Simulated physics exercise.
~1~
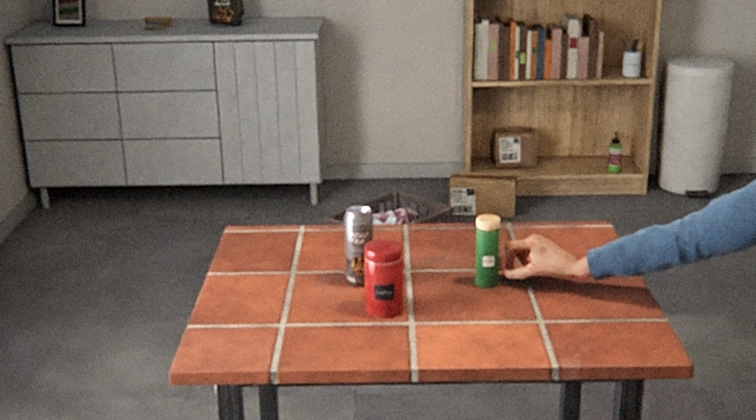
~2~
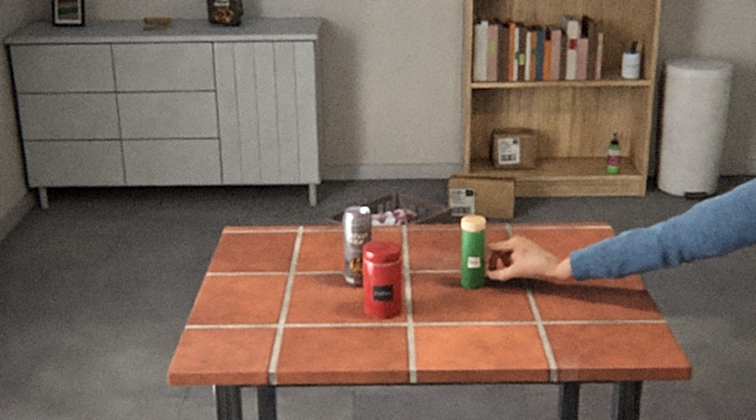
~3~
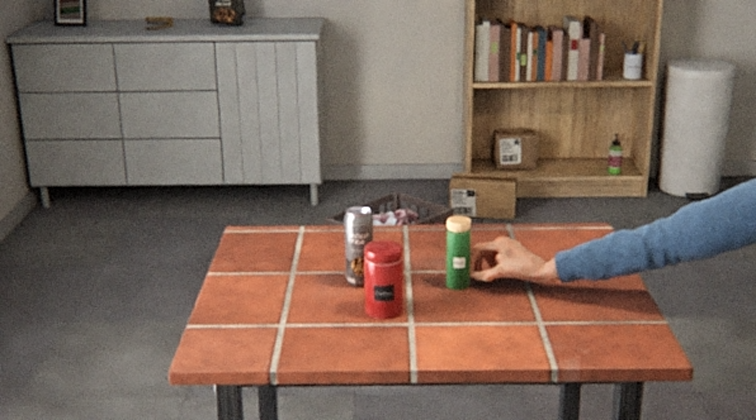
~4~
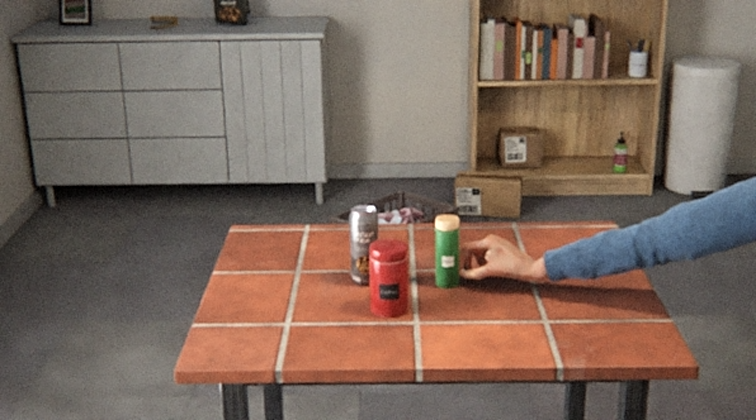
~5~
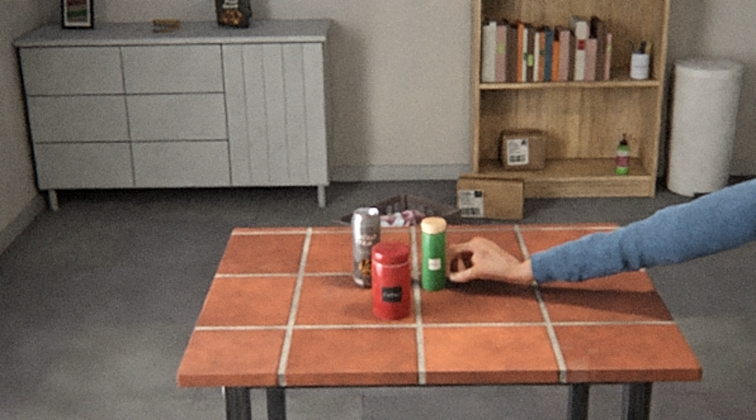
To begin with, a green shaker with a pale lid stands upright on a tiled table, to the right of a red jar and a grey can, while a hand in a blue sleeve reaches in from the right and touches its side. The hand pushes the shaker a little to the left. It keeps pushing, and the shaker slides steadily on across the tiles without tipping. The jar and can stay where they are as it draws nearer. By the end, the shaker stands upright close to them, with the hand still beside it.
